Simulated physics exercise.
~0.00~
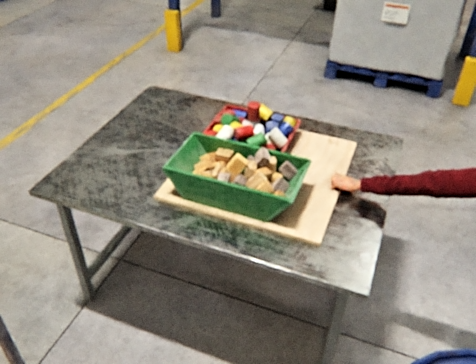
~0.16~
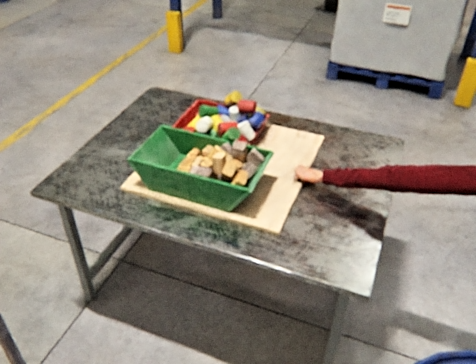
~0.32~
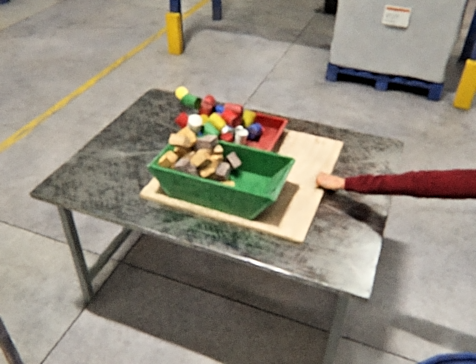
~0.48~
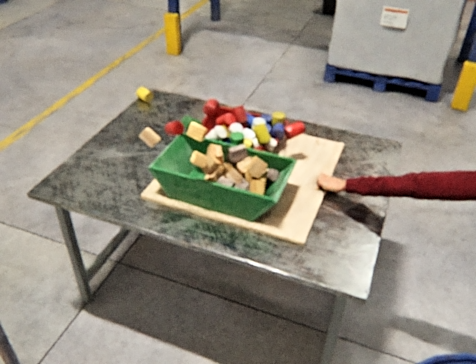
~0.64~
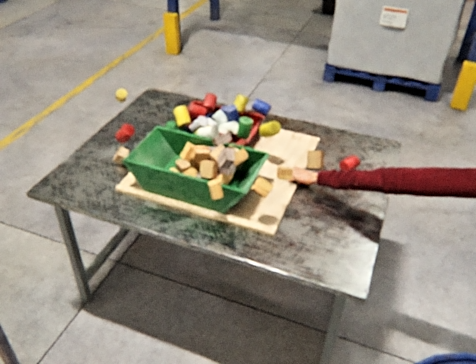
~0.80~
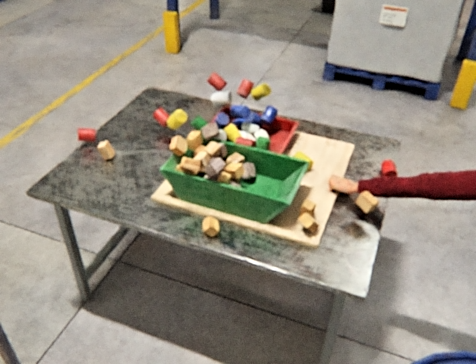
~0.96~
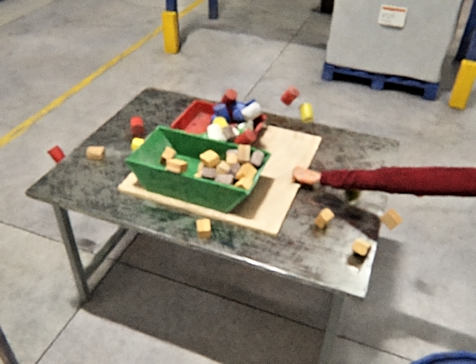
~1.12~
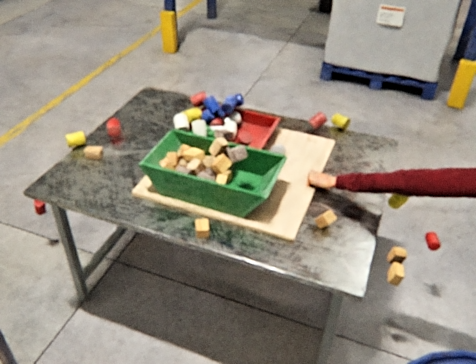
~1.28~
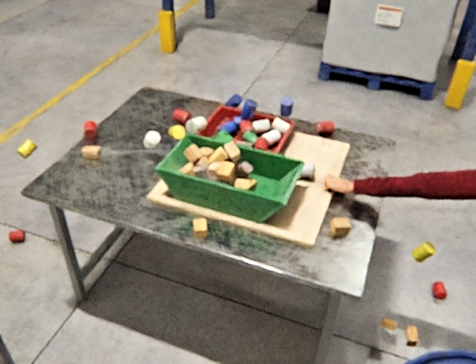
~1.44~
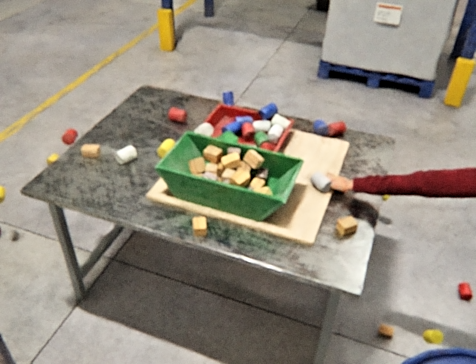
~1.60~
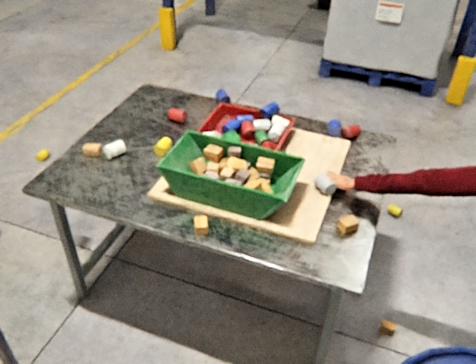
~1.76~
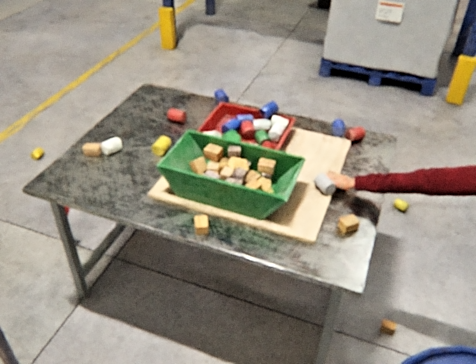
A pale wooden board carrying two open totes slides back and forth on a worn grey metal table, pushed by a red-sleeved arm from the right, seen from above in a warehouse. The green tote in front holds wooden blocks, and the red one behind holds red, blue, white, yellow and green pieces. The board shifts left, then right, and coloured pieces spill over the far left side. As the strokes continue, blocks and jars scatter across the table and drop off both sides. The board stops near its starting place, both totes still upright and partly filled, with loose pieces lying around them.
